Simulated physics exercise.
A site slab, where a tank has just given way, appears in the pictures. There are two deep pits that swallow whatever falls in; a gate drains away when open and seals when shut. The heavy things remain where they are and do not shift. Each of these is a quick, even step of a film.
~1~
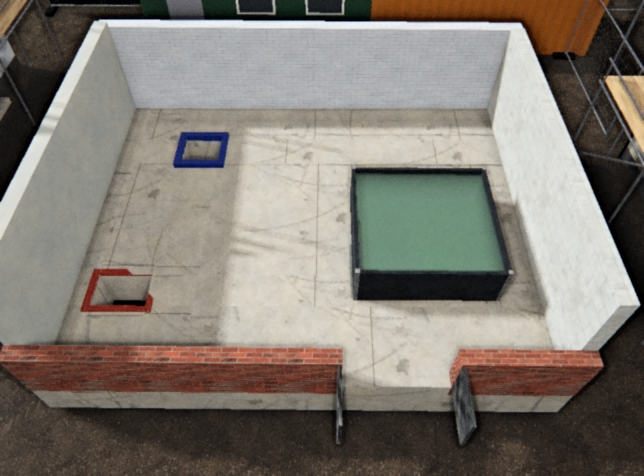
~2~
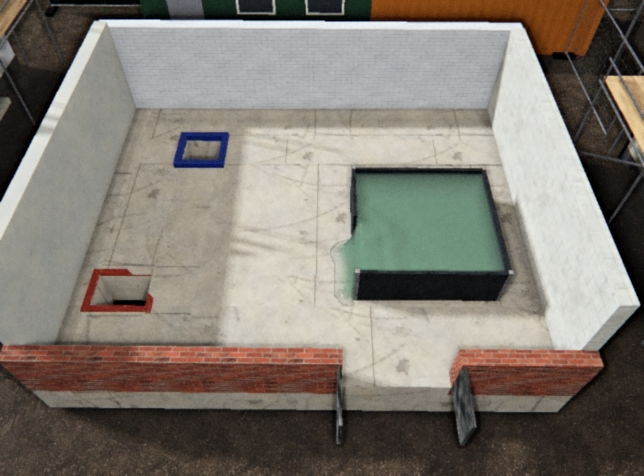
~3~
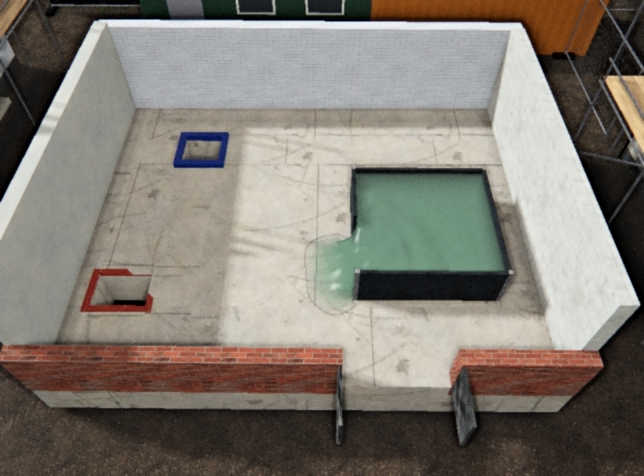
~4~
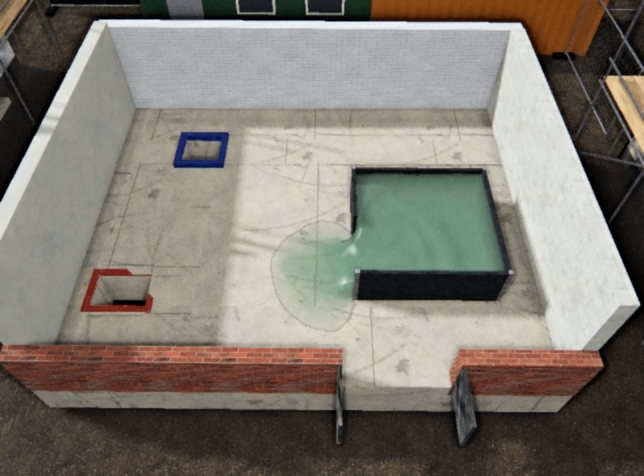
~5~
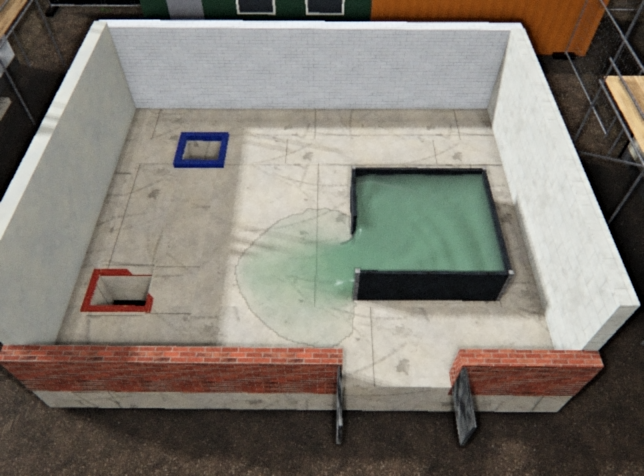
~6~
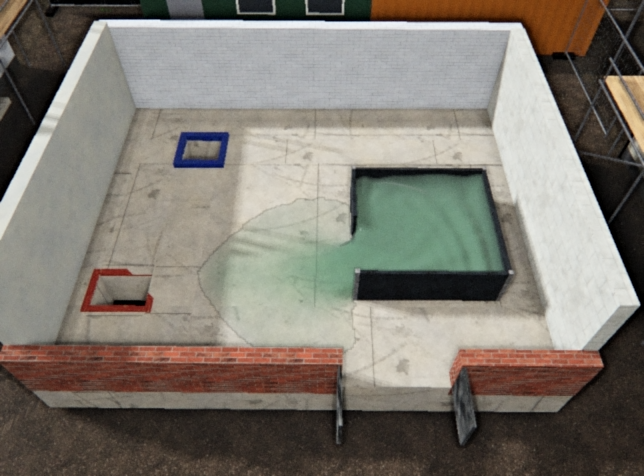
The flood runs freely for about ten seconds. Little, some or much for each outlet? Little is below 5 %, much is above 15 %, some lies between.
The gate gets little. The red pit gets much. The blue pit gets little.
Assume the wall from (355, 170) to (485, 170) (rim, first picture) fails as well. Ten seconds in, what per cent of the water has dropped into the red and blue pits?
The red pit takes 20 per cent and the blue pit 6 per cent.
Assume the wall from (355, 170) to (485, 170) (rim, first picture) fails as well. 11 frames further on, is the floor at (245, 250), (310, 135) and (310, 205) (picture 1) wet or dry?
Note, points one to three: Unreached / reached and soaked / unreached.
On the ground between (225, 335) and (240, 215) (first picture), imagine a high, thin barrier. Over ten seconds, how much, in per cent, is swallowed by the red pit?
Share for red - 14 in a hundred.
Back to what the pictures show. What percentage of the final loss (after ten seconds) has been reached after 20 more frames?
That comes to 25 per cent, as I work it out.
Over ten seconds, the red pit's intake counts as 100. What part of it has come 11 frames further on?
Working it through, I arrive at 10 %.
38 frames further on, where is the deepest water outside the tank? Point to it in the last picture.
Look close to (132, 122).
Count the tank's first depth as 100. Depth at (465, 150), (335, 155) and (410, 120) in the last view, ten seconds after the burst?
In order: 2, 4, 4 %.
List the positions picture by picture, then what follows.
In the first picture, the open tank at (425, 220) is whole and still.
In the second picture, water pours out at (357, 260) and has run to (347, 300).
In the third picture, the front is at (325, 307), out from the gap at (356, 262).
In the fourth picture, water pours out at (356, 263) and has run to (276, 264).
In the fifth picture, water pours out at (356, 263) and has run to (242, 281).
In the sixth picture, water pours out at (356, 262) and has run to (204, 275).
A moment on, water covers 30 % of the floor; the gate 0 %, the red pit 1 %, the blue pit 0 %.
Next, water covers 40 % of the floor; the gate 0 %, the red pit 3 %, the blue pit 0 %.
Then, water covers 45 % of the floor; the gate 0 %, the red pit 11 %, the blue pit 0 %.
Later, water covers 55 % of the floor; the gate 0 %, the red pit 26 %, the blue pit 0 %.
In the end, water covers 80 % of the floor; the gate 0 %, the red pit 43 %, the blue pit 0 %.
